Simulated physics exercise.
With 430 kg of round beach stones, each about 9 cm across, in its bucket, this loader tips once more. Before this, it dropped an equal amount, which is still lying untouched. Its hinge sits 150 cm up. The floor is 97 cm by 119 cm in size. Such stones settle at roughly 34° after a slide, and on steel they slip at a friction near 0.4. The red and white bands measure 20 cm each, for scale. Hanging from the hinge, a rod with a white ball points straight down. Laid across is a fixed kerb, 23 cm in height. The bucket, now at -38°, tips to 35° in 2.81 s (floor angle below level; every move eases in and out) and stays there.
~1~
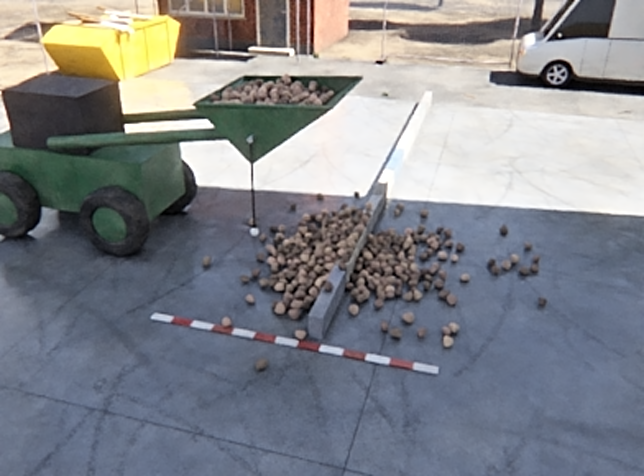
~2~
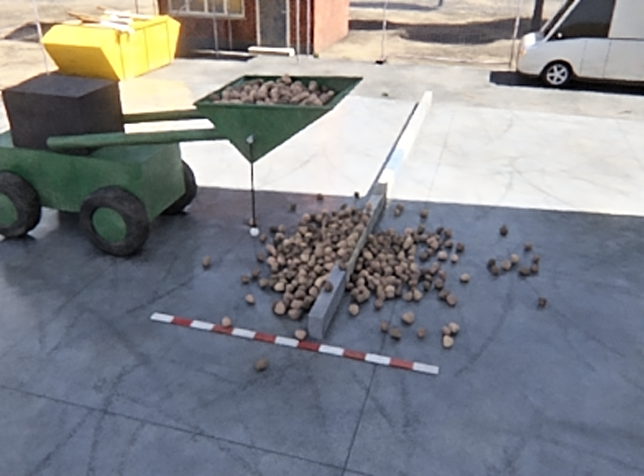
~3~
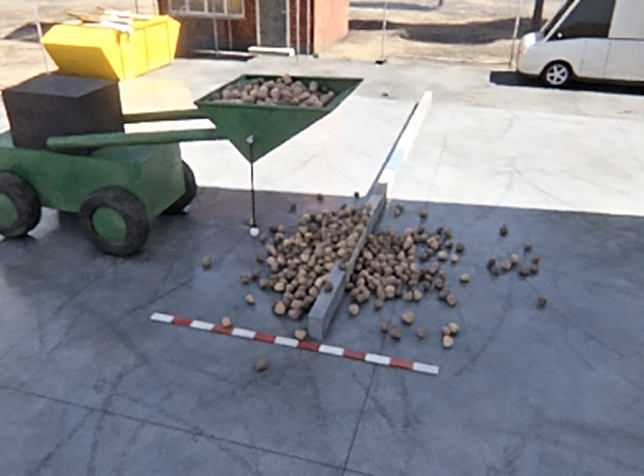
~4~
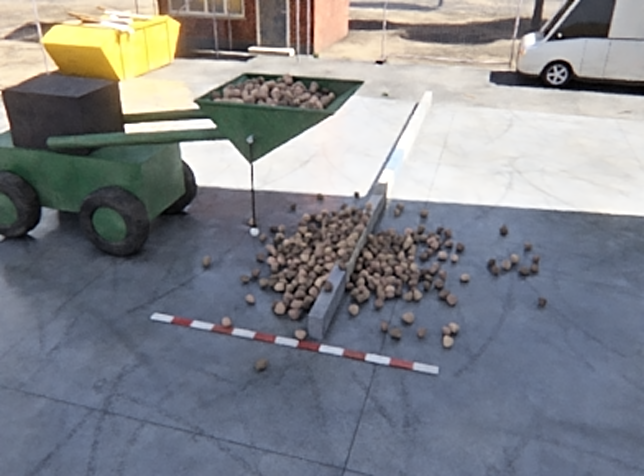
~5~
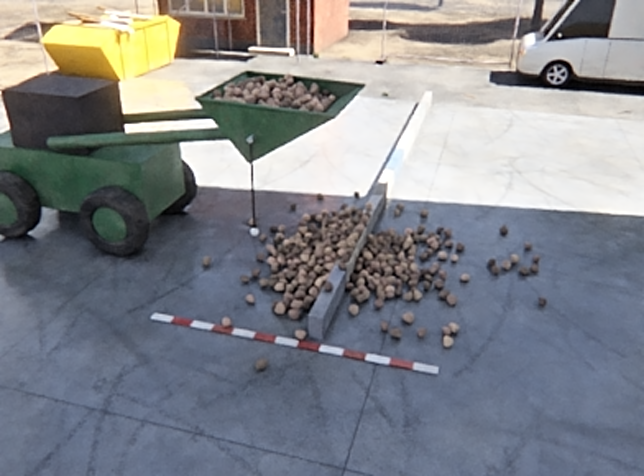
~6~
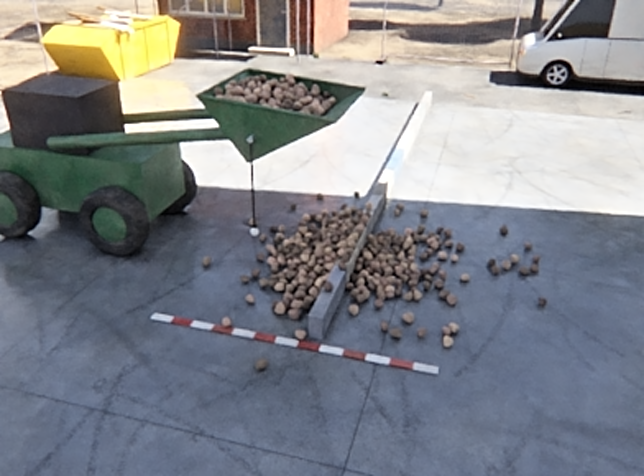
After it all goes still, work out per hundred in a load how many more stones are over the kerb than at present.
Around 95 stones per hundred.
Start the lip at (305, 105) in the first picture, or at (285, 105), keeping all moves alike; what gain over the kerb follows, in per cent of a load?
Close to 50 per cent, followed by close to 20 per cent.
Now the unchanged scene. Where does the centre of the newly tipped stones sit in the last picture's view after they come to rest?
Middle: Approx. (396, 261) px.
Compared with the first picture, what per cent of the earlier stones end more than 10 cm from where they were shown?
About 20 per cent.
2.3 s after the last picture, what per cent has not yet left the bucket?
About 10 percent is still in there.
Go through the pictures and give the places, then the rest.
The first frame shows lip at (332, 108), floor tilted -38°, highest stones at (284, 86). The earlier load is highest near (356, 227), 28 cm above ground level, 67 % on this side of the kerb, 33 % over the kerb.
The second frame shows lip at (333, 109), floor tilted -38°, highest stones at (284, 86).
The third frame shows lip at (333, 110), floor tilted -36°, highest stones at (280, 86).
In the fourth frame, the bucket is at -35°, its lip at (334, 113); the top of the load is at (271, 85).
In the fifth frame, the bucket is at -32°, its lip at (335, 117); the top of the load is at (262, 84).
The sixth frame shows lip at (337, 121), floor tilted -29°, highest stones at (256, 82).
Then, 1.5 s after the last picture the floor is at 24°; in per cent of one load, 90 in the bucket, 76 on this side of the kerb, 34 over the kerb; the foremost stones are at (523, 261).
Then, 2.3 s after the last picture the floor is at 35°; in per cent of one load, 11 in the bucket, 89 on this side of the kerb, 100 over the kerb; the foremost stones are at (523, 261).
Then, 2.7 s after the last picture the floor is at 35°; in per cent of one load, 0 in the bucket, 75 on this side of the kerb, 125 over the kerb; the foremost stones are at (531, 276).
Then, 5.5 s after the last picture the floor is at 35°; in per cent of one load, 0 in the bucket, 73 on this side of the kerb, 127 over the kerb; the foremost stones are at (540, 277). Net gain over the kerb, 95.
